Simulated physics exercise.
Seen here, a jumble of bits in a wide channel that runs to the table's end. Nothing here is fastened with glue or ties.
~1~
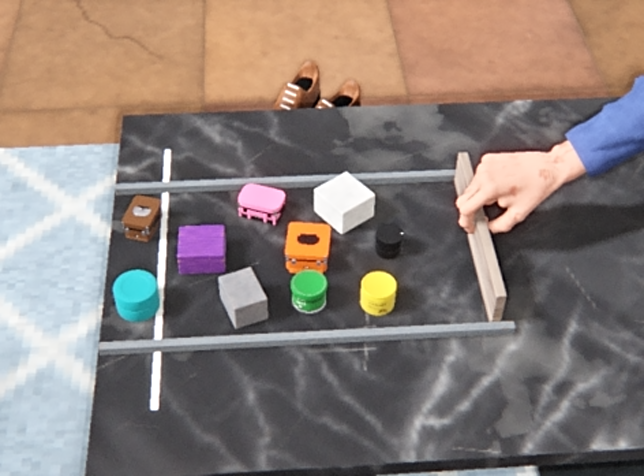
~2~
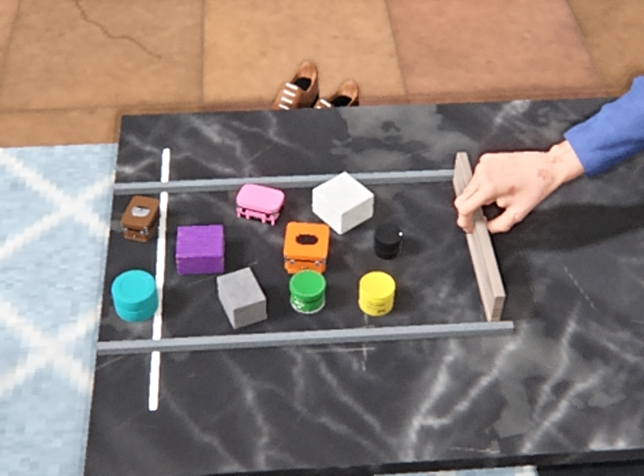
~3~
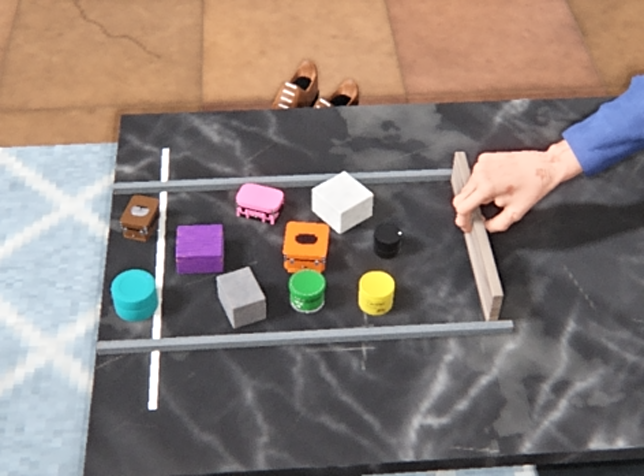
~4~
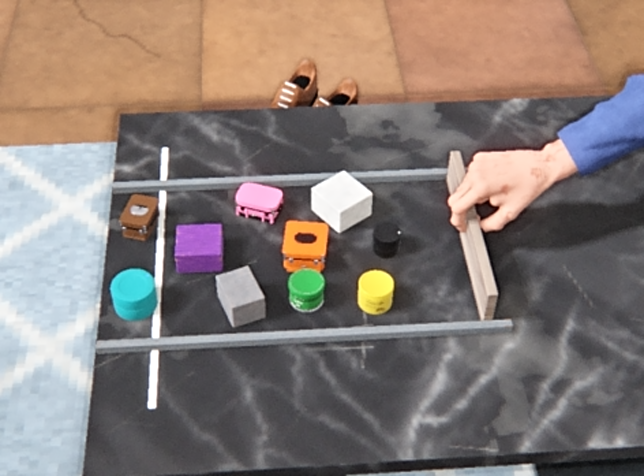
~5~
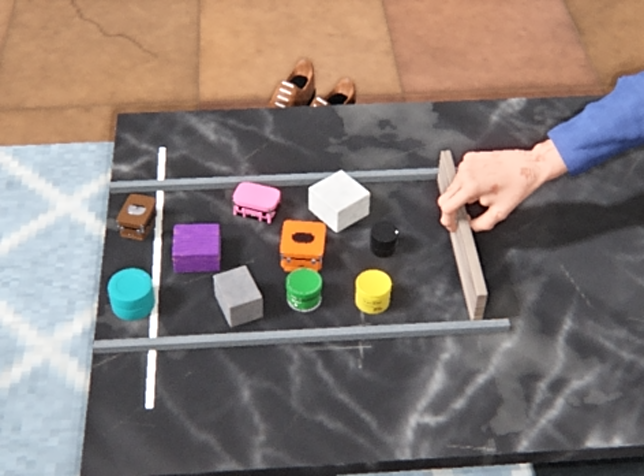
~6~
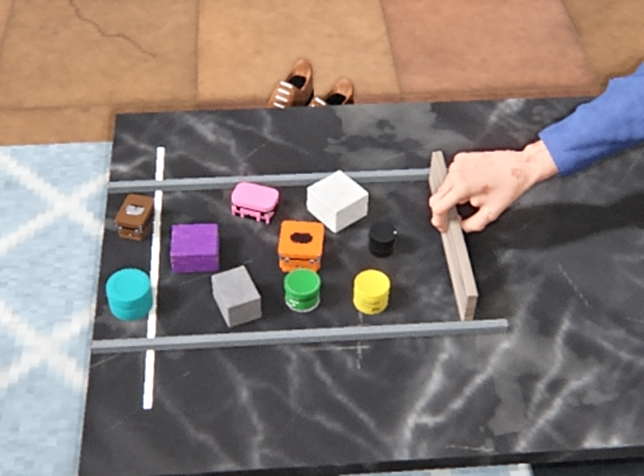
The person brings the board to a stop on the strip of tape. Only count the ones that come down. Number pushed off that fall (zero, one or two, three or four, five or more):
Looks like the tally of pieces that topple off is three or four there.
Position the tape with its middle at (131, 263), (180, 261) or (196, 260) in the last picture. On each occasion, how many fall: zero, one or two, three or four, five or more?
Taking them in turn, more than four; 1 or 2; one or two.
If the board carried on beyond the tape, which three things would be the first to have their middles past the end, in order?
Order: Brown case, then purple block, then pink case.
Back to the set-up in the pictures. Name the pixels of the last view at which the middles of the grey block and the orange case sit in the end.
First (127, 321), then (106, 244).
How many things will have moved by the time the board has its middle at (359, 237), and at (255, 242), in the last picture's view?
The count reaches 3 first and 8 second.
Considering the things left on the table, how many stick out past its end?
The number would be 2.
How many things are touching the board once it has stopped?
It touches 5.
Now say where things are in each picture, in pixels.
In the first picture, turquoise lid (137, 296); brown case (143, 219); purple block (202, 249); board (478, 234); tape (162, 264).
In the second picture, brown case (142, 219); white block (343, 203).
In the third picture, purple block (200, 249); orange case (306, 248).
In the fourth picture, turquoise lid (135, 295); pink case (260, 203).
In the fifth picture, brown case (138, 218); black lid (384, 240).
In the sixth picture, turquoise lid (130, 295); brown case (136, 218); purple block (195, 248); board (451, 233); tape (155, 262).
Early on, none off yet; turquoise lid at rest near (130, 295); brown case at rest near (136, 218); purple block at rest near (195, 248).
A while later, none off yet; turquoise lid at rest near (130, 295); brown case at rest near (136, 218); purple block moving near (185, 248).
Further along, none off yet; turquoise lid moving near (123, 294); brown case travelled about its own width near (98, 219); purple block travelled well along near (105, 249).
Finally, the number that fall off is three or four; lost, pink case, purple block and brown case.
